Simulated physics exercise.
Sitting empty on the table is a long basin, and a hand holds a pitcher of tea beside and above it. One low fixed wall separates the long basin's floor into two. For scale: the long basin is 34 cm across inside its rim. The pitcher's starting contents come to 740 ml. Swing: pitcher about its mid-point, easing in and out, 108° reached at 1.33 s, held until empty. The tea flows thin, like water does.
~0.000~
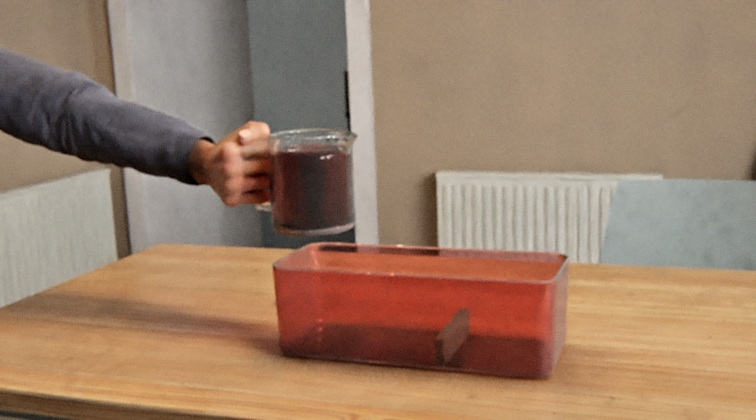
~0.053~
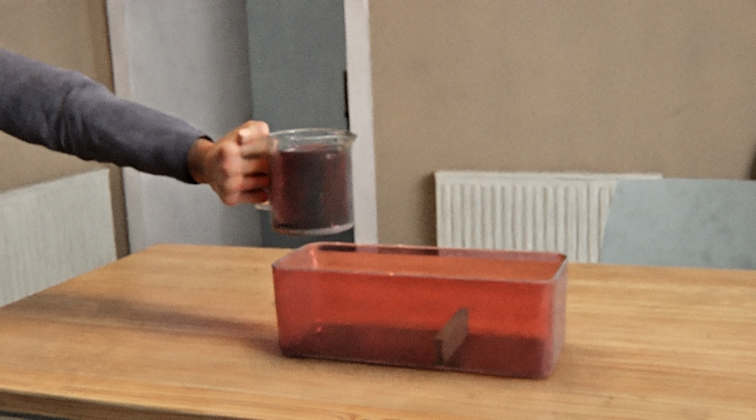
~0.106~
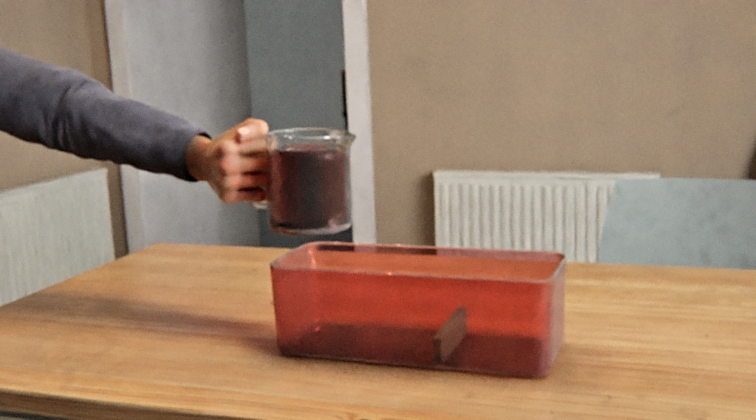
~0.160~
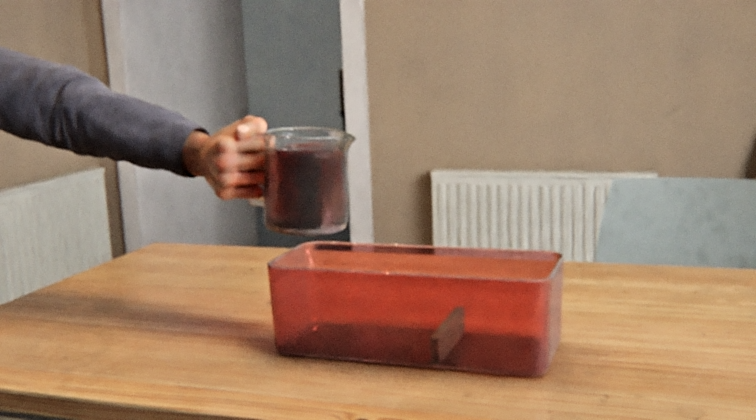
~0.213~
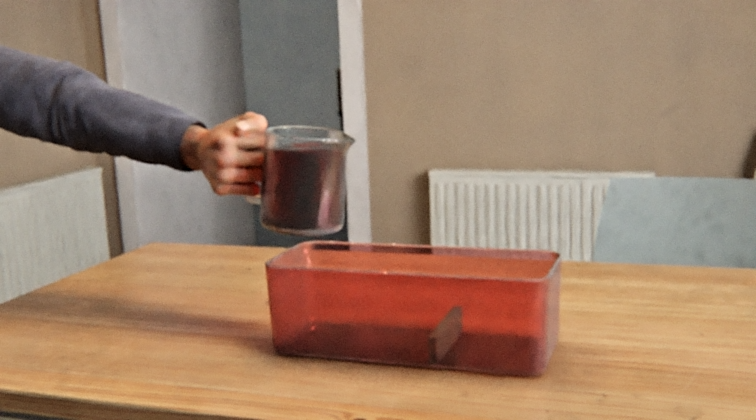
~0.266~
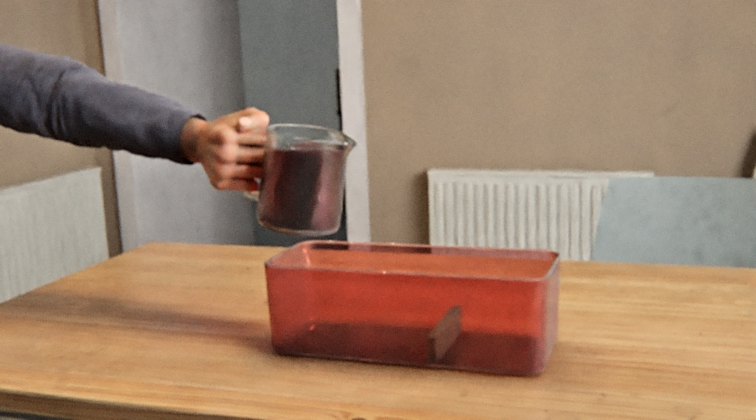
A hand held a glass pitcher of dark reddish tea above a long, see-through red basin on a wooden table, keeping it upright at first, then slowly tilted it slightly to the right.
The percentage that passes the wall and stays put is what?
It is about 6 per cent.
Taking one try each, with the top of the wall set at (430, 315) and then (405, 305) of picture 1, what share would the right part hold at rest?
15 per cent first, 60 per cent second.
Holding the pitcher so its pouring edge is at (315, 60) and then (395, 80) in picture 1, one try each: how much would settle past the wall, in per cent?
In turn about 15 and 65 per cent.
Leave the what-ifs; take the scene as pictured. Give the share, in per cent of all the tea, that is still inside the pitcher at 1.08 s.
Remaining share: Approx. 30 %.
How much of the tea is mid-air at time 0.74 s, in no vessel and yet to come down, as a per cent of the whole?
I'd put it at about 10 percent.
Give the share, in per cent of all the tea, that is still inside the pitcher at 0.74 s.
Portion remaining: Approx. 84 per cent.
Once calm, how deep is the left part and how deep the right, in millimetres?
Left part: About 28 mm; right part: About 4 mm.
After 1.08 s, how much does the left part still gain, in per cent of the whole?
Some 38 per cent.
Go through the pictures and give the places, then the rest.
In the first frame, tilt 0°; pouring edge (357, 136); surface from (277, 149) to (348, 149); the long basin's rim runs from (291, 256) to (562, 269); the wall's top is at (453, 324).
In the second frame, tilt 0°; pouring edge (356, 136); surface from (277, 149) to (348, 150).
In the third frame, tilt 2°; pouring edge (355, 136); surface from (275, 148) to (346, 149).
In the fourth frame, tilt 4°; pouring edge (355, 138); surface from (274, 149) to (346, 149).
In the fifth frame, tilt 7°; pouring edge (354, 140); surface from (272, 149) to (345, 149).
In the sixth frame, tilt 10°; pouring edge (356, 144); surface from (273, 149) to (346, 149).
By 0.74 s the tilt is 63° and 84 per cent is still to pour, 5 is left of the wall and 0 right of it.
By 1.08 s the tilt is 99° and 31 per cent is still to pour, 56 is left of the wall and 1 right of it.
By 1.44 s the tilt is 108° and 2 per cent is still to pour, 89 is left of the wall and 6 right of it.
By 1.83 s the tilt is 108° and 0 per cent is still to pour, 93 is left of the wall and 7 right of it.
At rest 93 per cent lies left of the wall, 6 right of it and 1 outside.
